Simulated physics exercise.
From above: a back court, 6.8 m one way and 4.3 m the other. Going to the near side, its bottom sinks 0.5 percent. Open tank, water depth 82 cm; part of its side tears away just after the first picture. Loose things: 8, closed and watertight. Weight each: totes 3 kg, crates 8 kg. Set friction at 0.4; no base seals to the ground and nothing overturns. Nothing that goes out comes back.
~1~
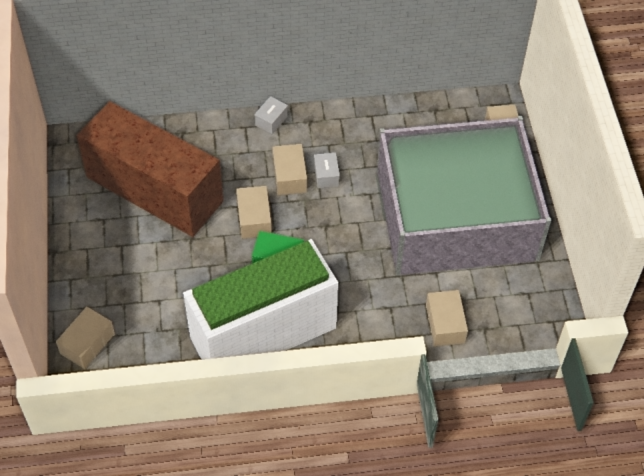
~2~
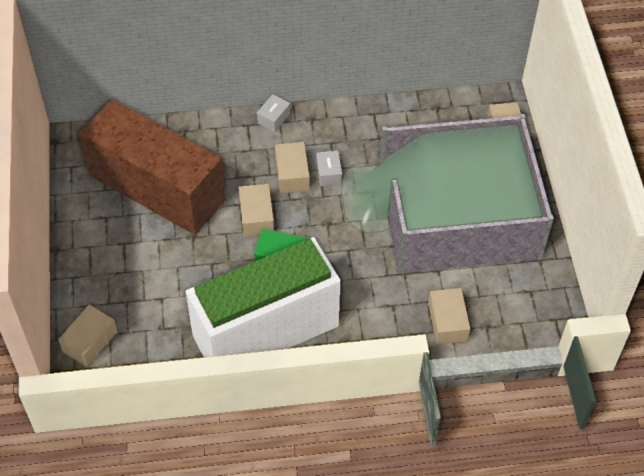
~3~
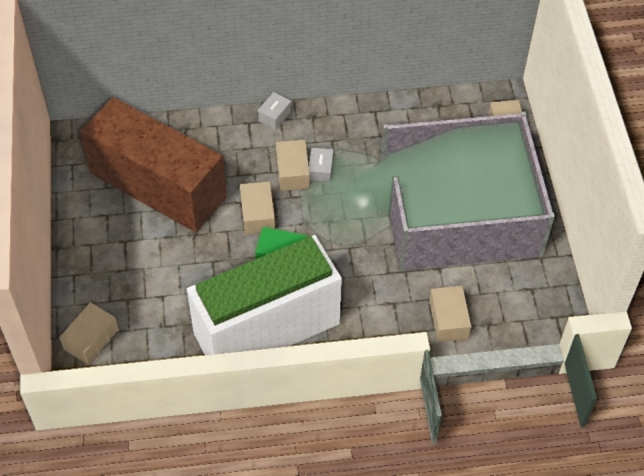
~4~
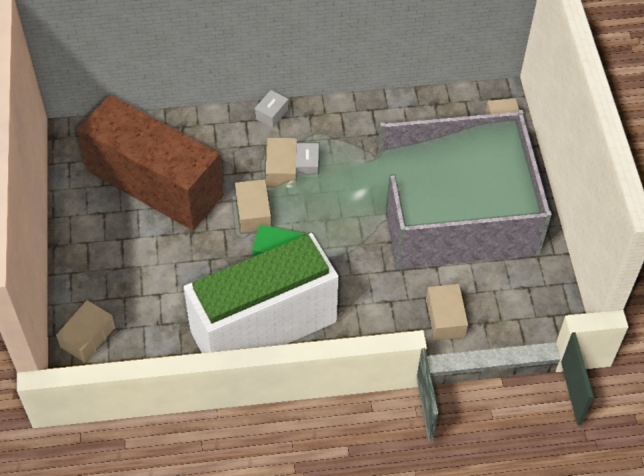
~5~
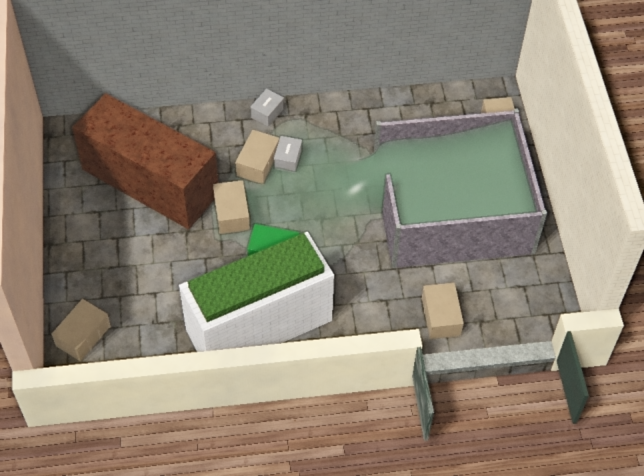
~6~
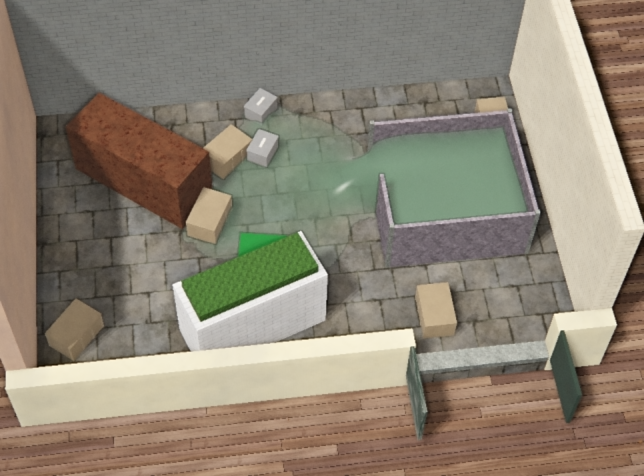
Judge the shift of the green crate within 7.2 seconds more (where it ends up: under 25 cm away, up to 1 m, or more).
The green crate? It ends well clear of its start.
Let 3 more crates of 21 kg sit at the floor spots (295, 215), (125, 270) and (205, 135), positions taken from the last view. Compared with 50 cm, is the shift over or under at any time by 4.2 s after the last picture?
Going through them in the order asked, they come out clear of the mark, clear of the mark and clear of the mark.
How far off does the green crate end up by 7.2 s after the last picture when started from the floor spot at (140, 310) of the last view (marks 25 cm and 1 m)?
Outcome: It is shifted a bit.
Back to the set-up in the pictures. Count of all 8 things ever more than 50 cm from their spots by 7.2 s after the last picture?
That comes to 6.
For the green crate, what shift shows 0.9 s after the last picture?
Some 120 cm from the start.
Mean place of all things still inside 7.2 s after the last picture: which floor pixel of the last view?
At about (202, 219).
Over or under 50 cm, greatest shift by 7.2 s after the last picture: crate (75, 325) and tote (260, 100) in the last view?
First one went too far, second one went too far.
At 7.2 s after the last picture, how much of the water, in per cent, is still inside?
Still held: Near 100 %.
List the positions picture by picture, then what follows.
The first picture shows the green crate at (278, 248), on the bottom; water covers 2.7 m2; 0 of 8 have shifted.
The second picture shows the green crate at (280, 246), on the bottom; 3.3 m2 under water; 0 of 8 have shifted.
The third picture shows the green crate at (281, 243) rests on the ground; 4.0 m2 under water; 1 of 8 have shifted.
The fourth picture shows the green crate at (278, 241), on the bottom; water covers 5.1 m2; 2 of 8 have shifted.
The fifth picture shows the green crate at (274, 240), on the bottom; 6.2 m2 under water; 3 of 8 have shifted.
The sixth picture shows the green crate at (263, 247) rests on the ground, 14 cm from its start; water covers 7.6 m2; 4 of 8 have shifted.
Then, 0.9 s after the last picture the green crate is near (203, 290), 1.1 m from its start, afloat; 0 of 8 are out; 4 afloat.
Then, 2.8 s after the last picture the green crate is near (132, 331), 2.2 m from its start, afloat; 0 of 8 are out; 6 afloat.
Then, 4.8 s after the last picture the green crate is near (151, 327), 2.0 m from its start, afloat; 0 of 8 are out; 6 afloat.
Then, 7.2 s after the last picture the green crate is near (114, 339), 2.4 m from its start, afloat; 0 of 8 are out; 6 afloat.
